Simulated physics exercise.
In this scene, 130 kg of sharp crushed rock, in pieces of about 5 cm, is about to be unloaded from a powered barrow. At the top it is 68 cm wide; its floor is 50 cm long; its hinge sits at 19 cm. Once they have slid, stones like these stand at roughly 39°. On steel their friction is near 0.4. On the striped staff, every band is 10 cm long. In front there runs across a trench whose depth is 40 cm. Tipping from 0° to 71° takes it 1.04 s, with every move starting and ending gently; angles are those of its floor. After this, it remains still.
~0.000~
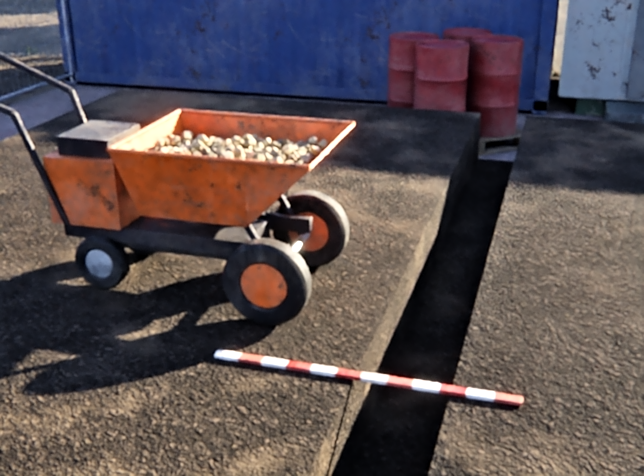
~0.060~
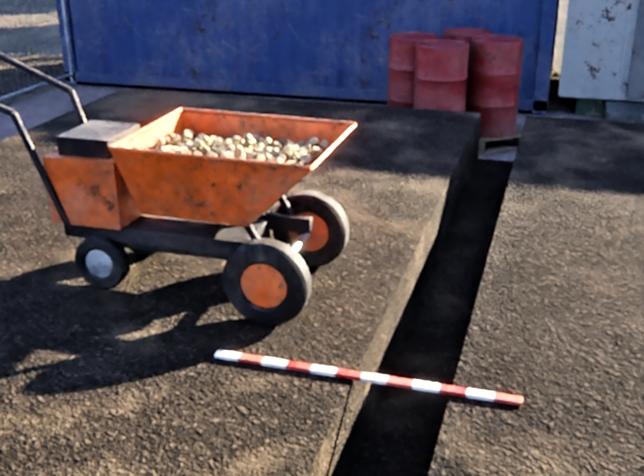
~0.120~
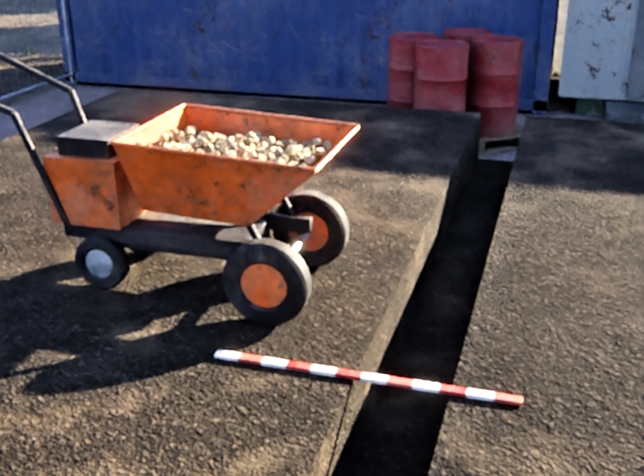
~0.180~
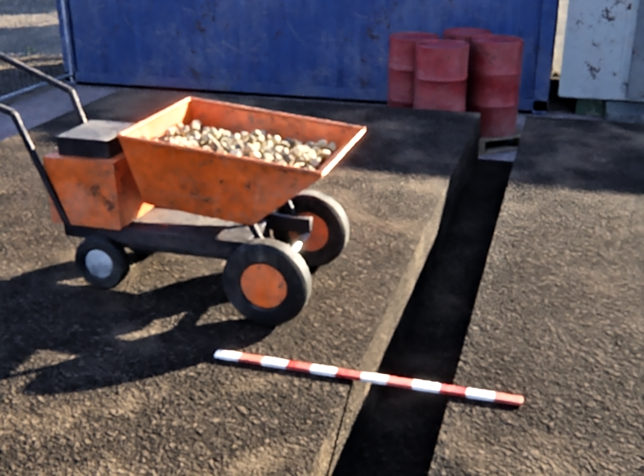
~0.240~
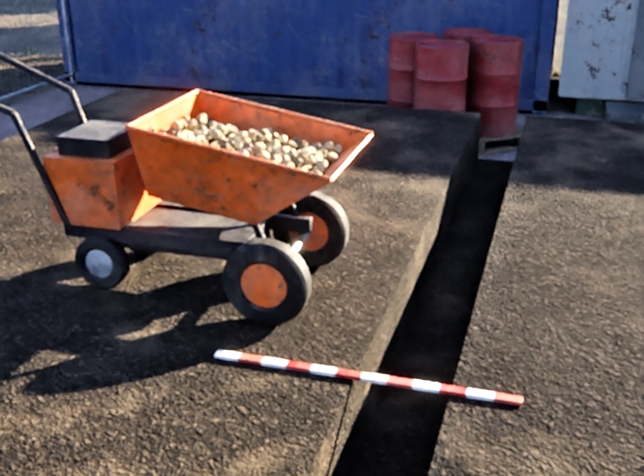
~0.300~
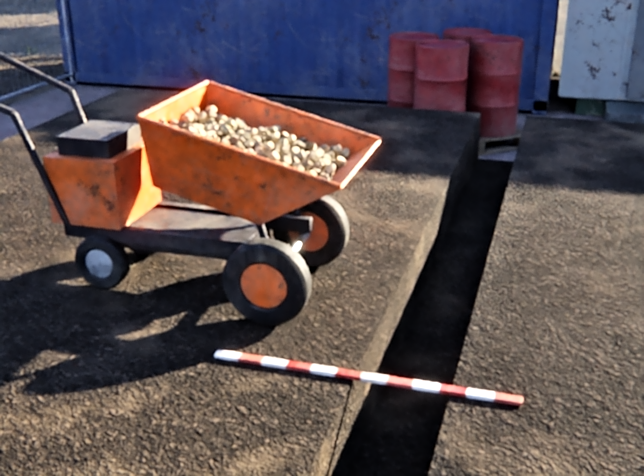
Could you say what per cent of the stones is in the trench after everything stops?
I would put it at 82 per cent.
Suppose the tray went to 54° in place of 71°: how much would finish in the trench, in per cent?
Around 25 per cent would finish in the trench.
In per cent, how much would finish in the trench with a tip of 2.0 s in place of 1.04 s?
It would come to roughly 90 per cent.
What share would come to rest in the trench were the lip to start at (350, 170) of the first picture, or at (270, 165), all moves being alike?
Near 45 per cent from the first place, 100 from the second.
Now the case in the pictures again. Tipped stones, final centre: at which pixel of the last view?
Somewhere near pixel (443, 370).
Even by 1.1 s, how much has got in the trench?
Around 30 per cent of it, at that instant.
After 0.8 s the floor is at 60°; 100 % in the tray; the foremost stones are at (395, 243).
After 1.1 s the floor is at 71°; 69 % in the tray, 28 % in the trench, 3 % past the trench; the foremost stones are at (487, 317).
After 1.5 s the floor is at 71°; 25 % in the tray, 57 % in the trench, 18 % past the trench; the foremost stones are at (607, 333).
After 3.4 s the floor is at 71°; 0 % in the tray, 82 % in the trench, 18 % past the trench; the foremost stones are past the picture's edge.
